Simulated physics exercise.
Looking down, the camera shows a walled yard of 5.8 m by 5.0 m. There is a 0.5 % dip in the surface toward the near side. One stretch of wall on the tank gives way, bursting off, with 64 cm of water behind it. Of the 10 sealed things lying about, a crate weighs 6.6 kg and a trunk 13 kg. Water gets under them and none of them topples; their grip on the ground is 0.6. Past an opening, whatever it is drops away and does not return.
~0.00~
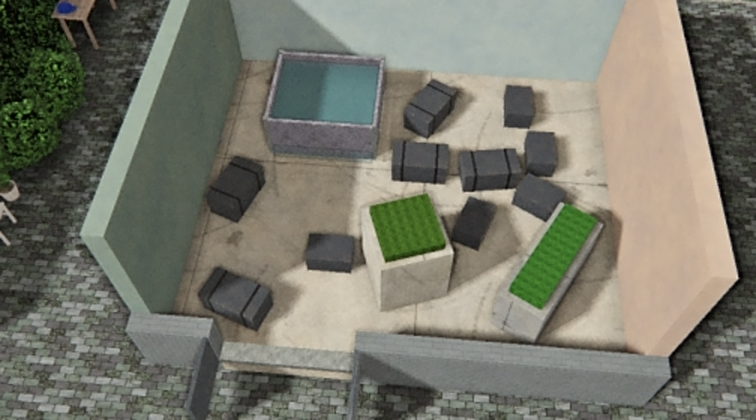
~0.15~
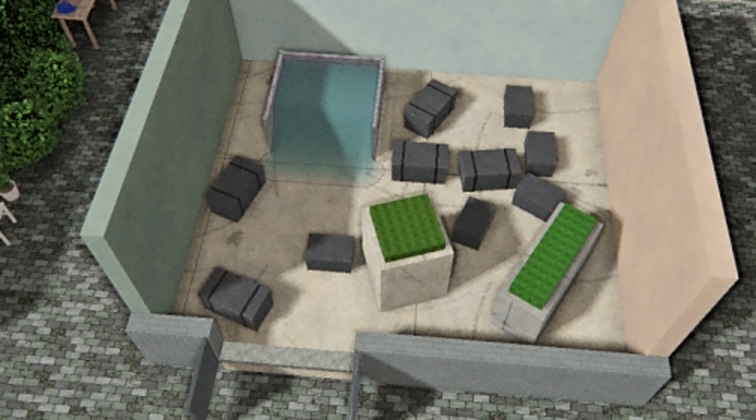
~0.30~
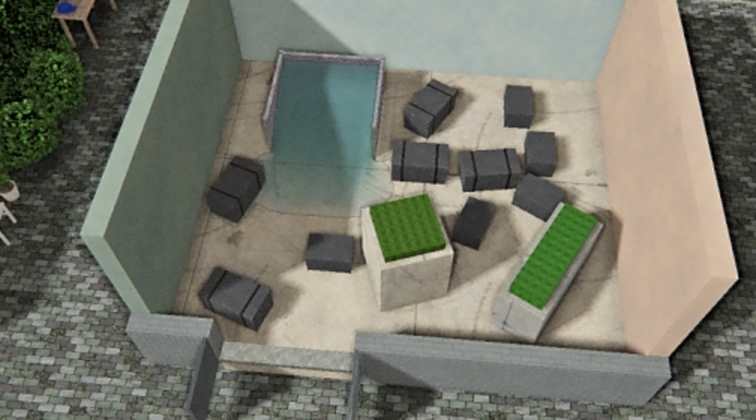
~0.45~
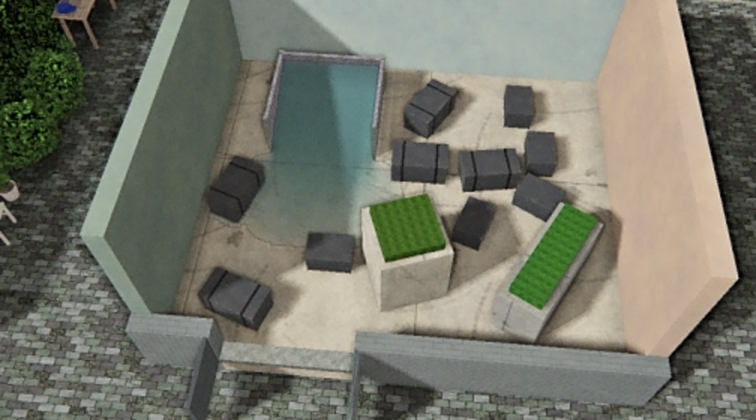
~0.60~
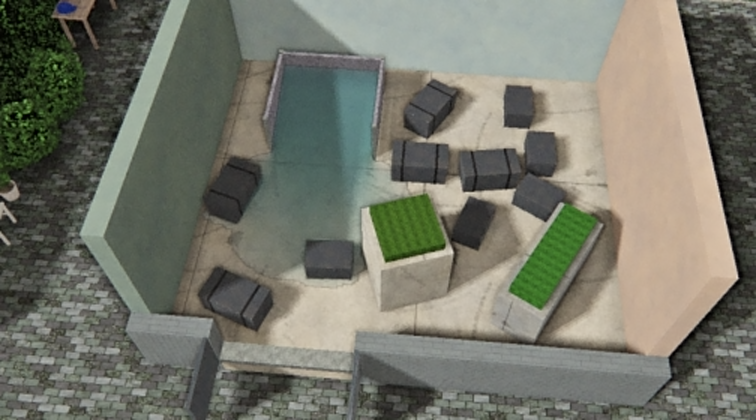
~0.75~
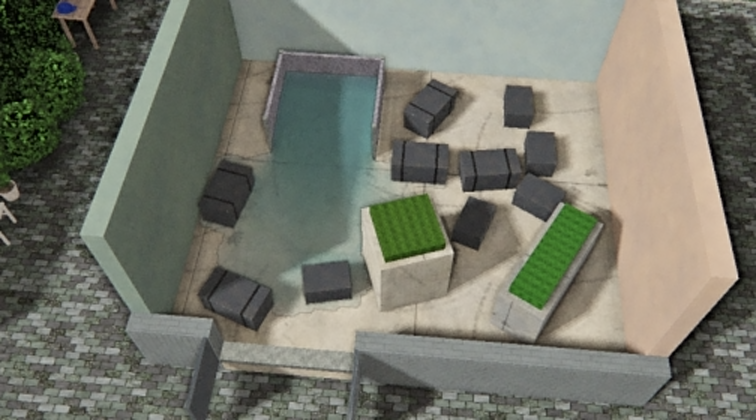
Walled yard seen from above, water pouring from a tank's open near side, spreading across the floor and nudging two dark boxes.
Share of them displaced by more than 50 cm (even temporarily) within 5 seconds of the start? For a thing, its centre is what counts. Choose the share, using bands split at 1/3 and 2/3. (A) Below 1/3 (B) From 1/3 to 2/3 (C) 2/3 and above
B, from 1/3 to 2/3.
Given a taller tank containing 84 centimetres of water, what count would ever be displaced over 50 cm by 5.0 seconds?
With that change, 5 of them.
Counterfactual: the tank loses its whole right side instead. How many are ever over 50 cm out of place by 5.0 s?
The answer then is 7.
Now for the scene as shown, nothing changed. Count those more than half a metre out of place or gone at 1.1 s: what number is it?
I make it 1.
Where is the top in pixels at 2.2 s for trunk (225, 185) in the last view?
About pixel (208, 213).
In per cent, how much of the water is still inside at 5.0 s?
56 %.
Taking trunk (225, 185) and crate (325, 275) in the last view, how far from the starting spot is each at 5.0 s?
The first one 80 cm, the second one washed out.
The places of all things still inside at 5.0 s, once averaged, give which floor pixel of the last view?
Mean position approx. (479, 170).
After 1.1 s 1 of 10 are over 50 cm from their spots; 0 afloat.
After 2.2 s 3 of 10 are over 50 cm from their spots; 1 afloat.
After 3.5 s 5 of 10 are over 50 cm from their spots; 2 afloat.
After 5.0 s 5 of 10 are over 50 cm from their spots, and 5 have been at some point; 2 afloat.
